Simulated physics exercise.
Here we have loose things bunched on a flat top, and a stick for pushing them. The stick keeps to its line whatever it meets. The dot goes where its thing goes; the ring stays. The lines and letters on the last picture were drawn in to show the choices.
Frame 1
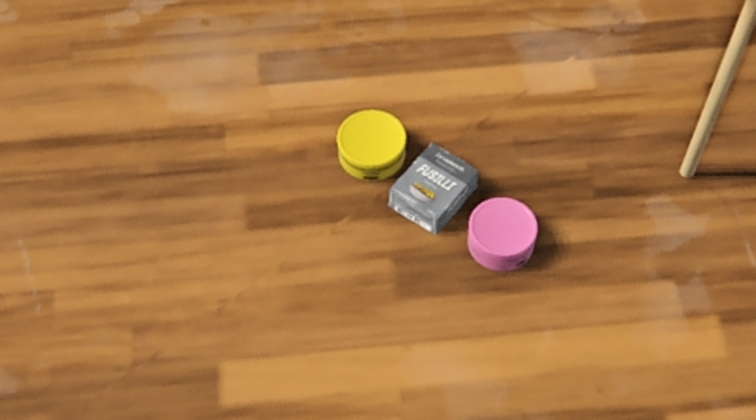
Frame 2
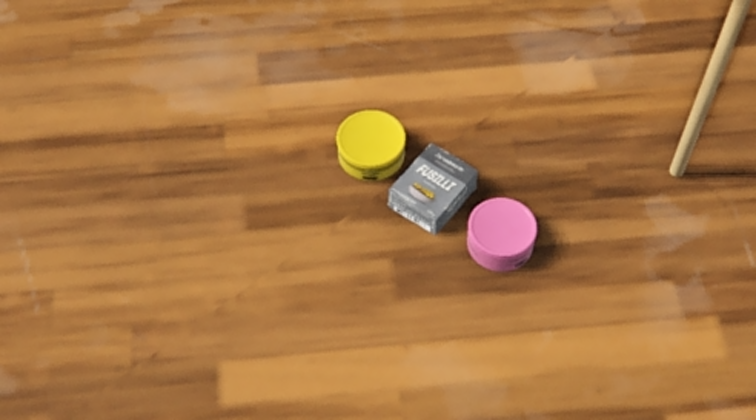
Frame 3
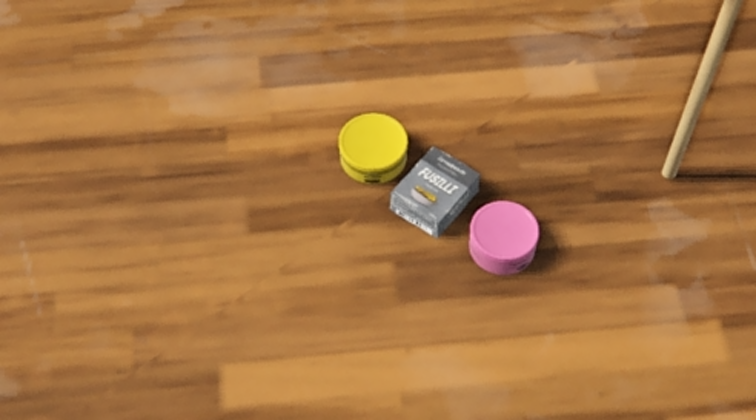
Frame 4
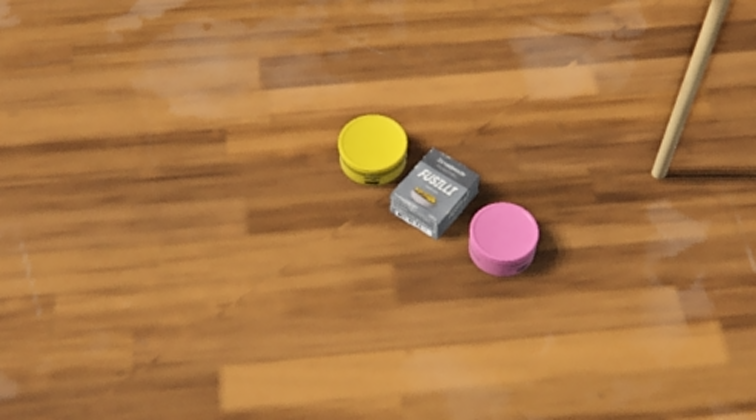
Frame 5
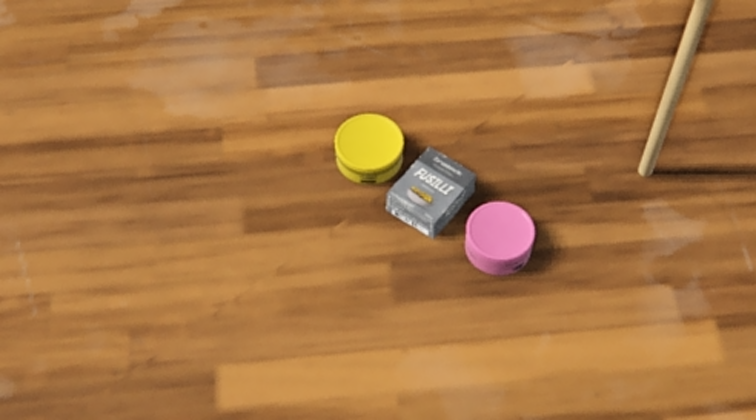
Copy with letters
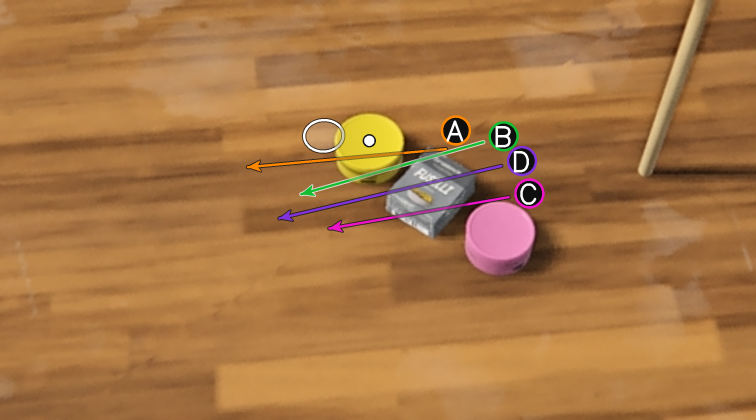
On a wooden surface, a stick moves slightly left while two tubs and a grey packet stay put.
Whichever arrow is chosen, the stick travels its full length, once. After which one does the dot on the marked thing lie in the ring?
B is the one.
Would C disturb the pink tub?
No.
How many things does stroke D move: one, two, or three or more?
One.
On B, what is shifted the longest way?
It is the yellow tub.
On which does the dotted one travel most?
That is A.
On the marked copy, A from (446, 149) to (248, 167); B from (483, 142) to (301, 194); C from (509, 197) to (329, 229); D from (502, 166) to (279, 218); the ring at (324, 135); the white dot at (369, 140).
Taking B. A third of the way, foot of the stick (419, 162); yellow tub (369, 150); grey packet (428, 196).
Two thirds of the way, foot of the stick (353, 180); yellow tub (329, 145); grey packet (420, 199).
When it is over, foot of the stick (301, 195); yellow tub (327, 145); grey packet (420, 199); the dot on the yellow tub is in the ring.
As for the rest, A leaves the dotted thing at (212, 181); C leaves the dotted thing at (351, 132); D leaves the dotted thing at (369, 150).
